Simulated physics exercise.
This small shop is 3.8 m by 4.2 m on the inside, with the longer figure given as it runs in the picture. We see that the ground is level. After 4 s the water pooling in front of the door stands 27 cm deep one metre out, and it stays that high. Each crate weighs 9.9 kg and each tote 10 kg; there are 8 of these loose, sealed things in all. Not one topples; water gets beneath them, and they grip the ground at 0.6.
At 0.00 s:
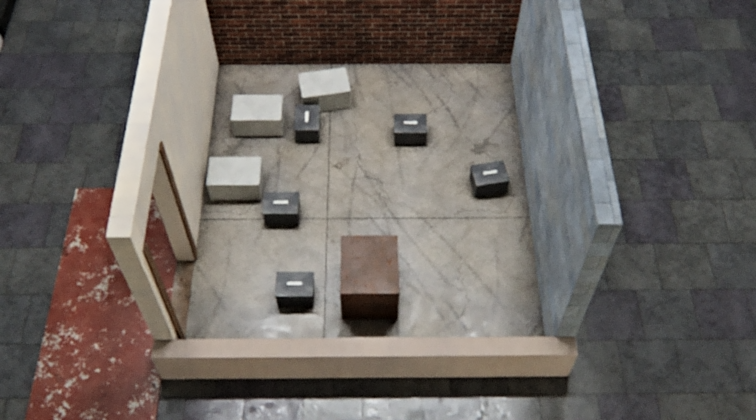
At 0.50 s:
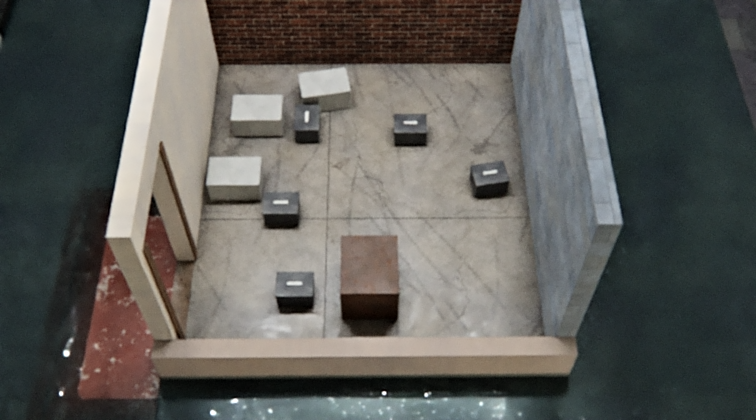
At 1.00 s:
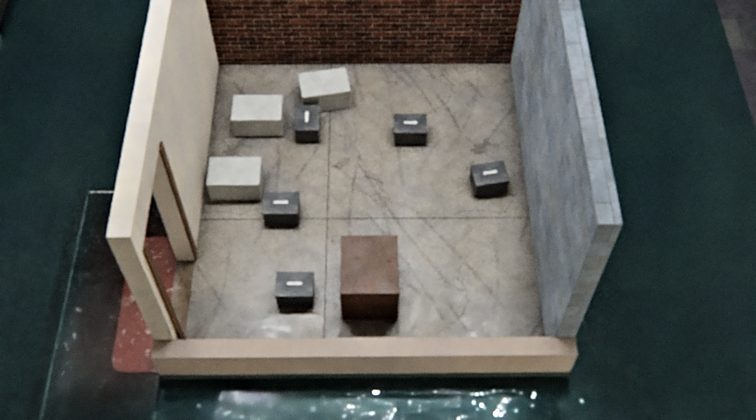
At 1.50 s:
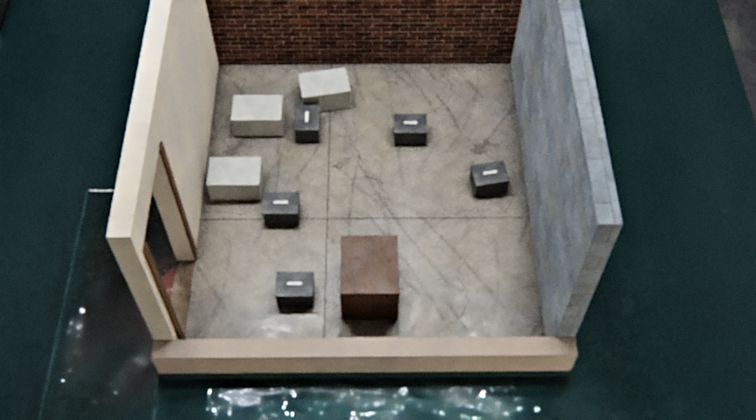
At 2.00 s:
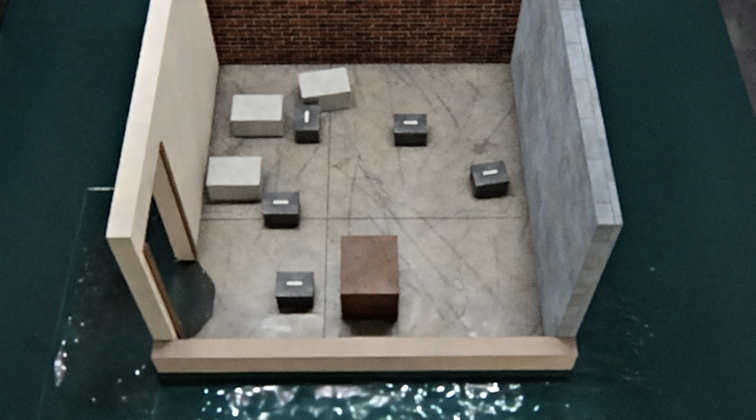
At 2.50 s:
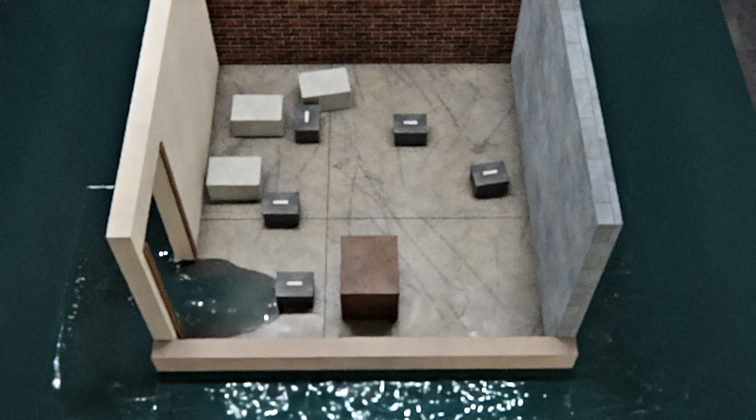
Dark water spreading around a small walled room, covering red ground outside, then pooling in through the left doorway among unmoving blocks.
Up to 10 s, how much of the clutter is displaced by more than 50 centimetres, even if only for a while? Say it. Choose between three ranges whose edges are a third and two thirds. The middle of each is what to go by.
The range is the middle one, a third to two thirds.
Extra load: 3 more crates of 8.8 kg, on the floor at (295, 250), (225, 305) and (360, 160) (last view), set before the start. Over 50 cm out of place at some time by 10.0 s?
In order: Farther; farther; farther.
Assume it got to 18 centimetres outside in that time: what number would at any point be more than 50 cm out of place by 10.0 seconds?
In that case 1 of them.
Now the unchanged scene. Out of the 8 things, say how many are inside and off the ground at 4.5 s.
Total: 0.
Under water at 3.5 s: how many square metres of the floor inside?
Somewhere about 3.0 m2, give or take.
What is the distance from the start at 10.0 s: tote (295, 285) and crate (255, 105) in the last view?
In turn: 250 cm, 5 cm.
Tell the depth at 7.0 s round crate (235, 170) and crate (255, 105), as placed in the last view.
2 and 0 cm.
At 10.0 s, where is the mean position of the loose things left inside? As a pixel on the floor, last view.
Mean position: Approximately (318, 134).
After 3.5 s 0 of 8 are over 50 cm from their spots; 0 afloat.
After 4.5 s 0 of 8 are over 50 cm from their spots; 0 afloat.
After 7.0 s 1 of 8 are over 50 cm from their spots; 1 afloat.
After 10.0 s 3 of 8 are over 50 cm from their spots, and 3 have been at some point; 3 afloat.
